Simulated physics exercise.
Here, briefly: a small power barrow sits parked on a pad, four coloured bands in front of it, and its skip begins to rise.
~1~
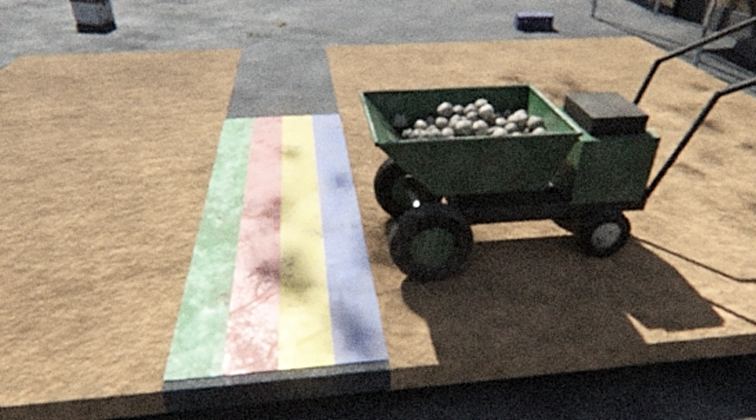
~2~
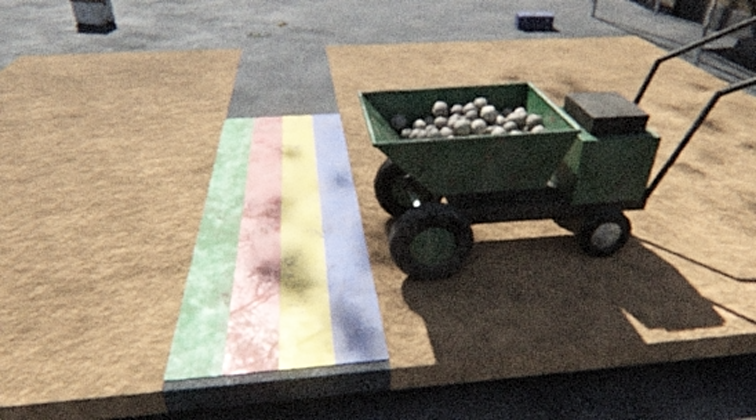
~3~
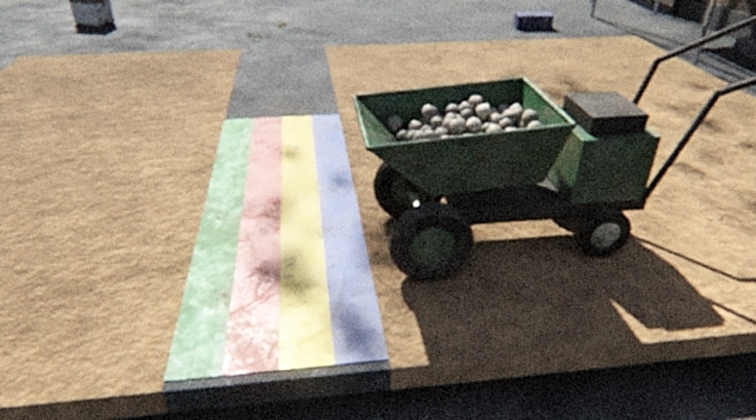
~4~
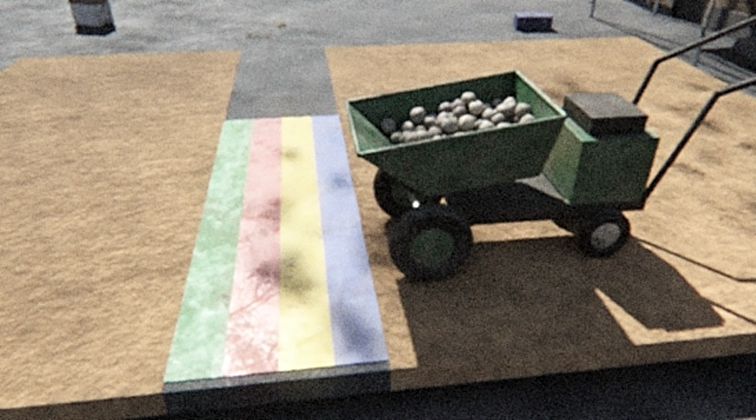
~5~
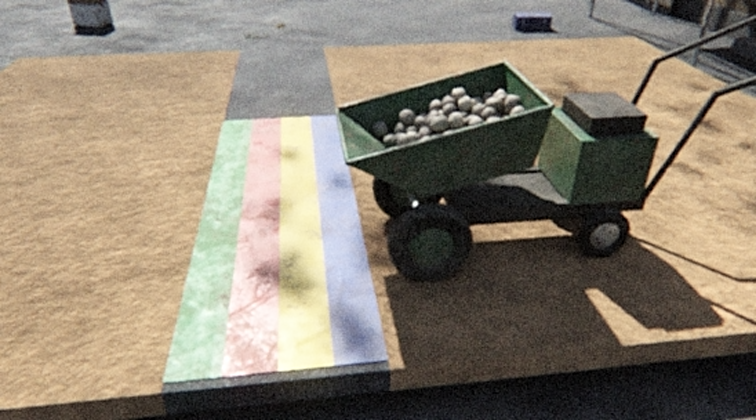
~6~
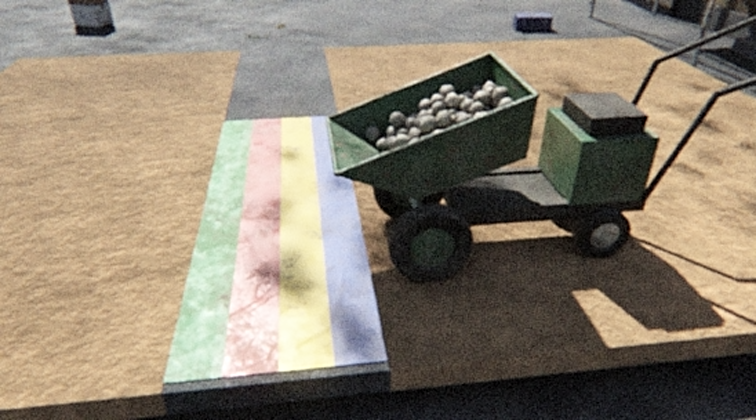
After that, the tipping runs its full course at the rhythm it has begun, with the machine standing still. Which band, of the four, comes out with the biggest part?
The red band comes out ahead.
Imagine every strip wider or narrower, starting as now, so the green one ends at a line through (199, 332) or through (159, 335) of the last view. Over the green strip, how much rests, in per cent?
Shares in turn: 30 %; 20 %.
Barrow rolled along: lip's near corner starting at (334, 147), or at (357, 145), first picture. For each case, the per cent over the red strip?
Roughly 20 per cent, and 30 per cent.
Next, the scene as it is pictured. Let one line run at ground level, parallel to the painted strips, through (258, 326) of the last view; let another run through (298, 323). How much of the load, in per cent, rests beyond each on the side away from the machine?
In order, some 50 % then some 80 %.
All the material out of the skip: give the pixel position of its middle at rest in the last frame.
(248, 253).
Soon, skip tipped steeply; all in the skip.
A while on, skip tipped right over; about half in the skip; about a quarter over the yellow strip; about a quarter over the red strip; a small part over the green strip.
Towards the end, skip tipped right over; about a quarter in the skip; a small part over the yellow strip; about a third over the red strip; about a quarter over the green strip; a small part off the paint.
Finally, skip tipped right over; about a quarter in the skip; none over the blue strip; a small part over the yellow strip; about a third over the red strip; about a quarter over the green strip; a small part off the paint.
